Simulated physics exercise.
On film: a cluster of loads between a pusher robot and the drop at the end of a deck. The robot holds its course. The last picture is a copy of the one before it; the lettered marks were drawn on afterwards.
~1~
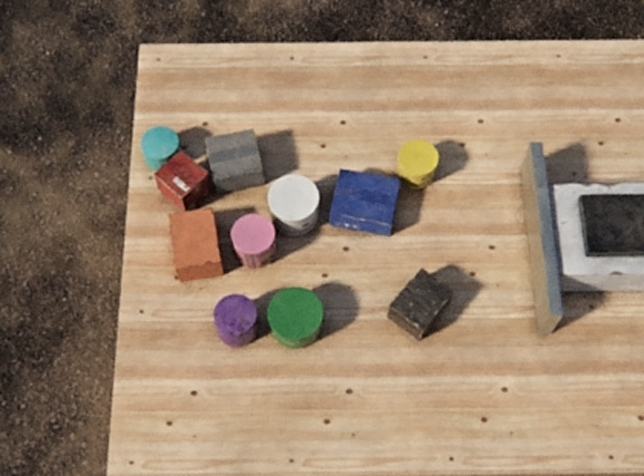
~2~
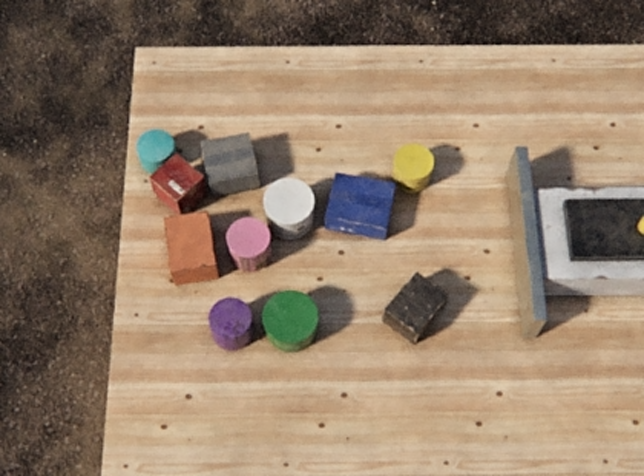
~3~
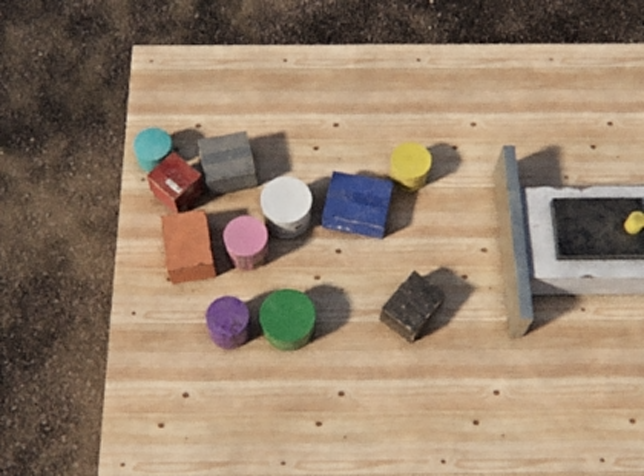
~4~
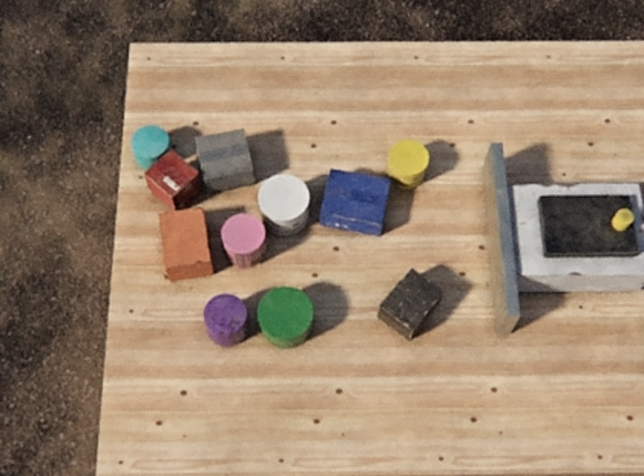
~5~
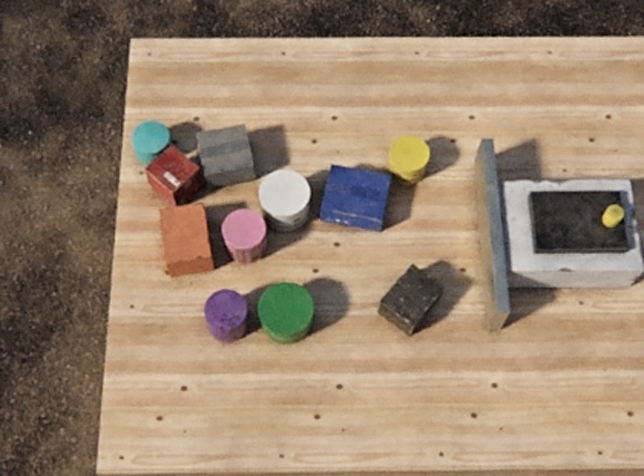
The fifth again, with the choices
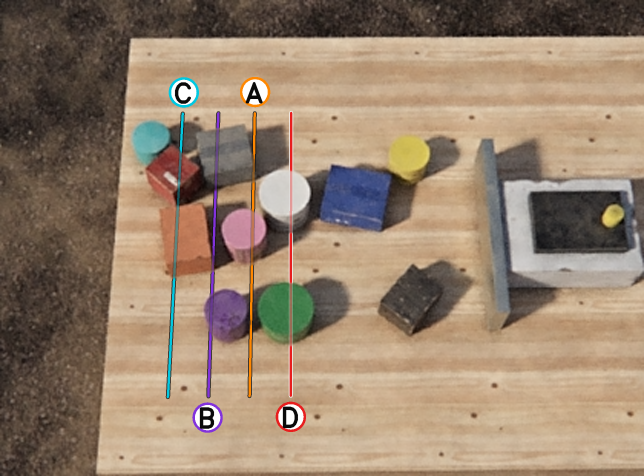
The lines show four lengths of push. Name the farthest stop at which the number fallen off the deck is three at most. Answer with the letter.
No fourth one falls up to B.
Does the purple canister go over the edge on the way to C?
By then, yes.
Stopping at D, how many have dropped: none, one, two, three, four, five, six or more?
In all, none.
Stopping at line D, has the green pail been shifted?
Yes.
On the marked copy, A at (252, 246); B at (214, 246); C at (176, 246); D at (291, 245).
With B. Early on, robot (471, 222); black crate (368, 309); yellow pail (363, 158).
Further on, robot (368, 223); red parcel (166, 174); purple canister (168, 320).
At the end, robot (291, 223); purple canister over the edge; red parcel over the edge; three fallen.
As for the rest, A is within the limit but short; C drops six; D is within the limit but short.
